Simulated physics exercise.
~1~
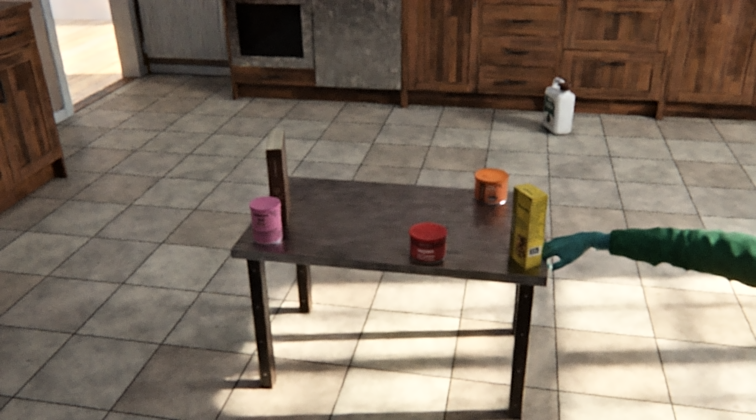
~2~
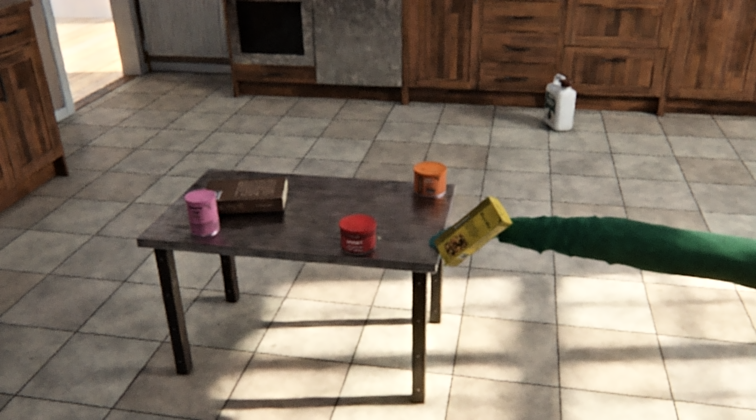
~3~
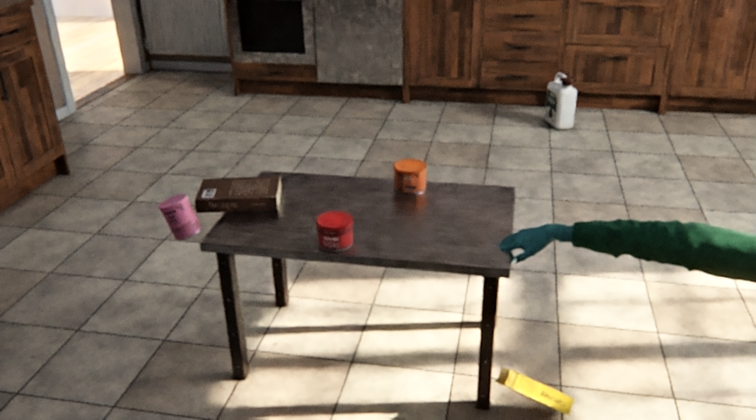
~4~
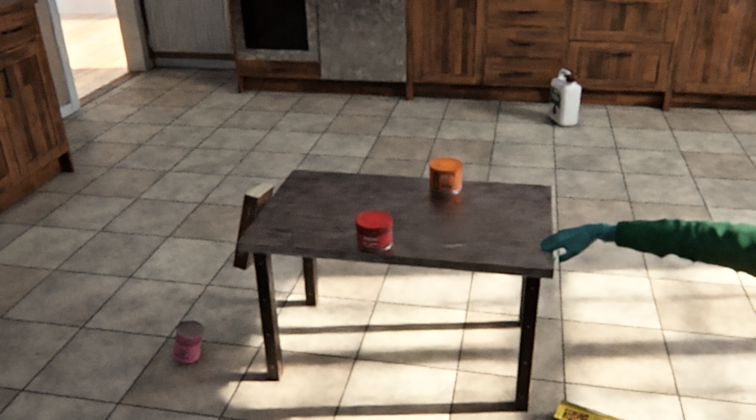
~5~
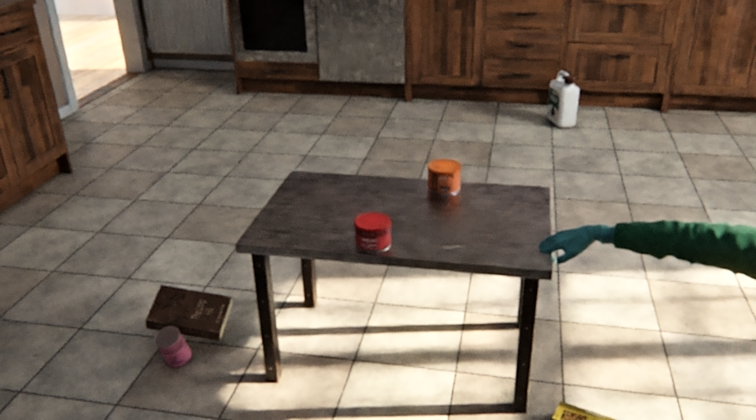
A small dark table holding two tubs, a pink tin, a brown book and a yellow carton slides left across a tiled kitchen floor, a green-sleeved, gloved arm at its right end. The book topples onto its side, and the carton tips off the right edge. The table then moves back to the right, leaving the carton on the floor as the pink tin and book go over the left edge. The tin lands upside down, and the book drops beside it. The red and orange tubs remain upright on the still table, the gloved hand at its edge.
